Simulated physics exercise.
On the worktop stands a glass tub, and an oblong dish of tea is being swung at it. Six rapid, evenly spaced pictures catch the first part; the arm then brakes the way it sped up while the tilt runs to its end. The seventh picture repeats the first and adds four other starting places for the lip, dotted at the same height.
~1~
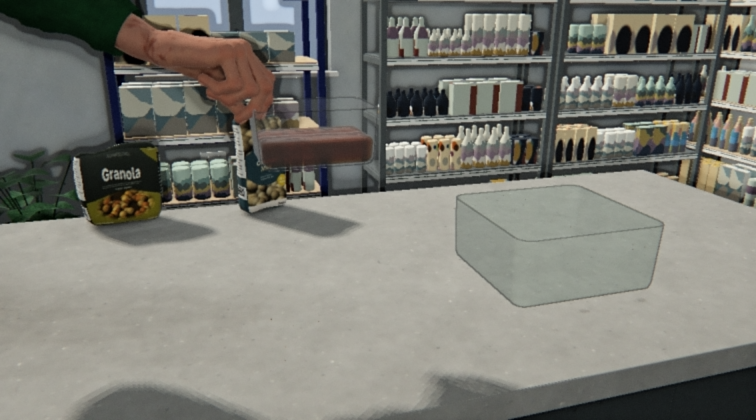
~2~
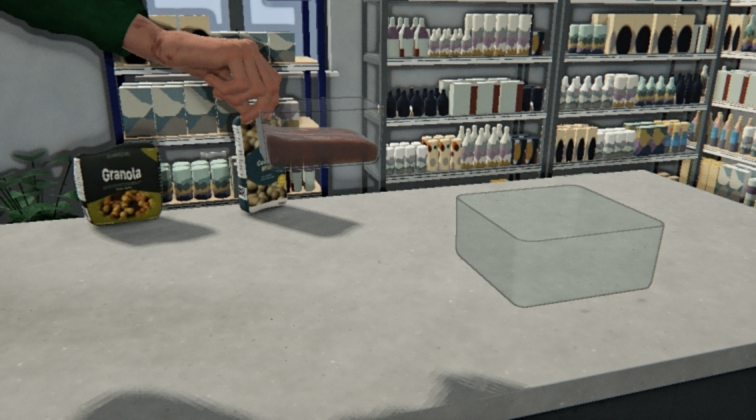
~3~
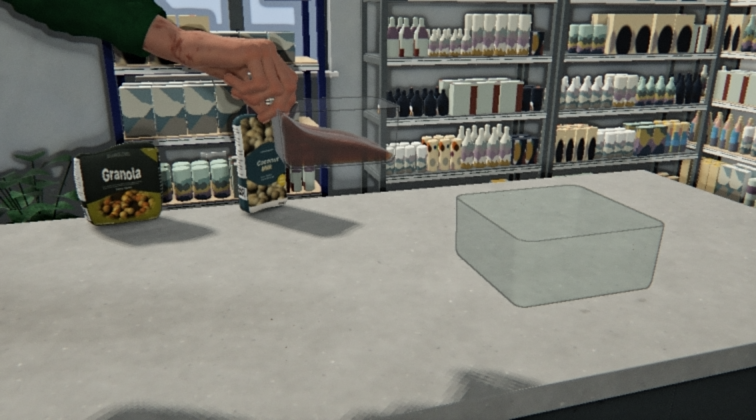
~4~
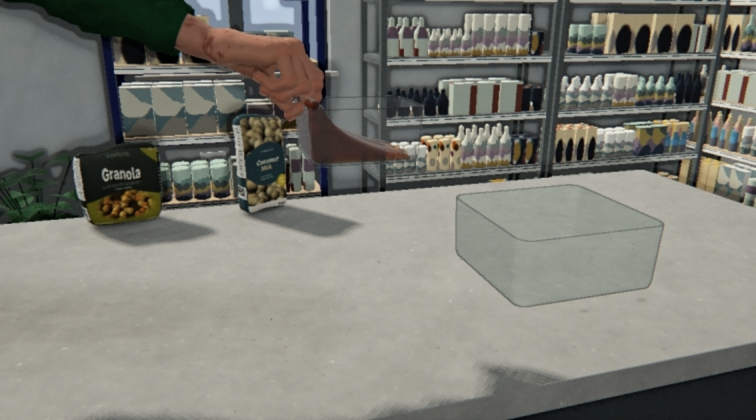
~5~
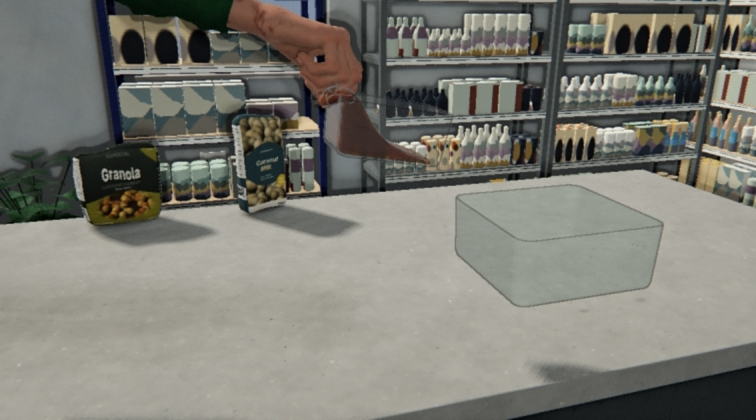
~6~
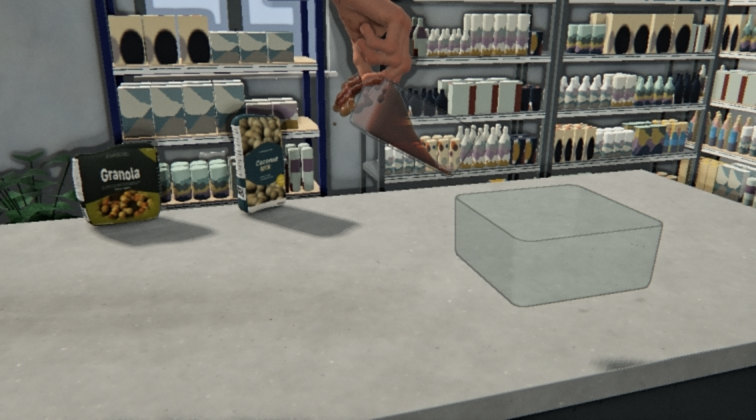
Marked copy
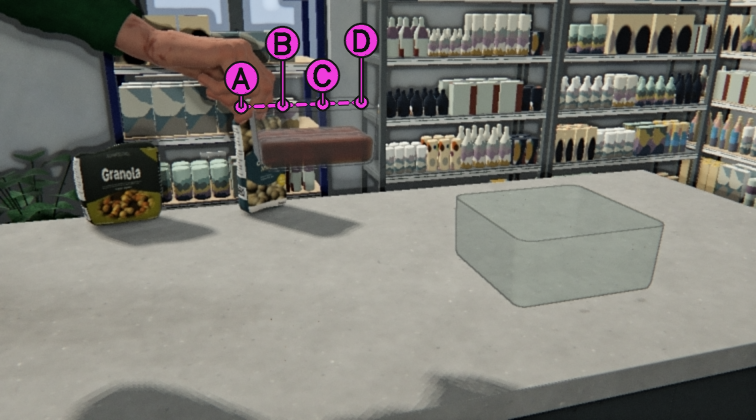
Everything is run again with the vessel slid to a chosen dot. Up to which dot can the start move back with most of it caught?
It is C.
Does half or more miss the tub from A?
Yes.
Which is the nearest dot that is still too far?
That is dot B.
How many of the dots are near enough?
Two of them.
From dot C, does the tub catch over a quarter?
Yes, clearly.
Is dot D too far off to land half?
No, that is safe.
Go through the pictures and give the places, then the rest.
Upright, lip at (367, 102); tub from (510, 306) to (647, 285); nothing has left yet.
Upright, lip at (373, 102); nothing has left yet.
Upright, lip at (388, 101); nothing has left yet.
Upright, lip at (411, 101); tea is over the rim, down to (312, 103).
Tipped about 10°, lip at (440, 109); tea is over the rim, down to (316, 105).
Tipped about 29°, lip at (467, 127); tea is over the rim, down to (335, 124).
On the marked copy, A at (241, 106); B at (282, 105); C at (322, 103); D at (361, 102).
For dot A, about 4 % lands in the tub, 94 % falls short.
For dot B, about 19 % lands in the tub, 78 % falls short and 3 % goes beside or beyond.
For dot C, about 68 % lands in the tub, 24 % falls short and 8 % goes beside or beyond.
For dot D, about 72 % lands in the tub, 16 % falls short and 12 % goes beside or beyond.
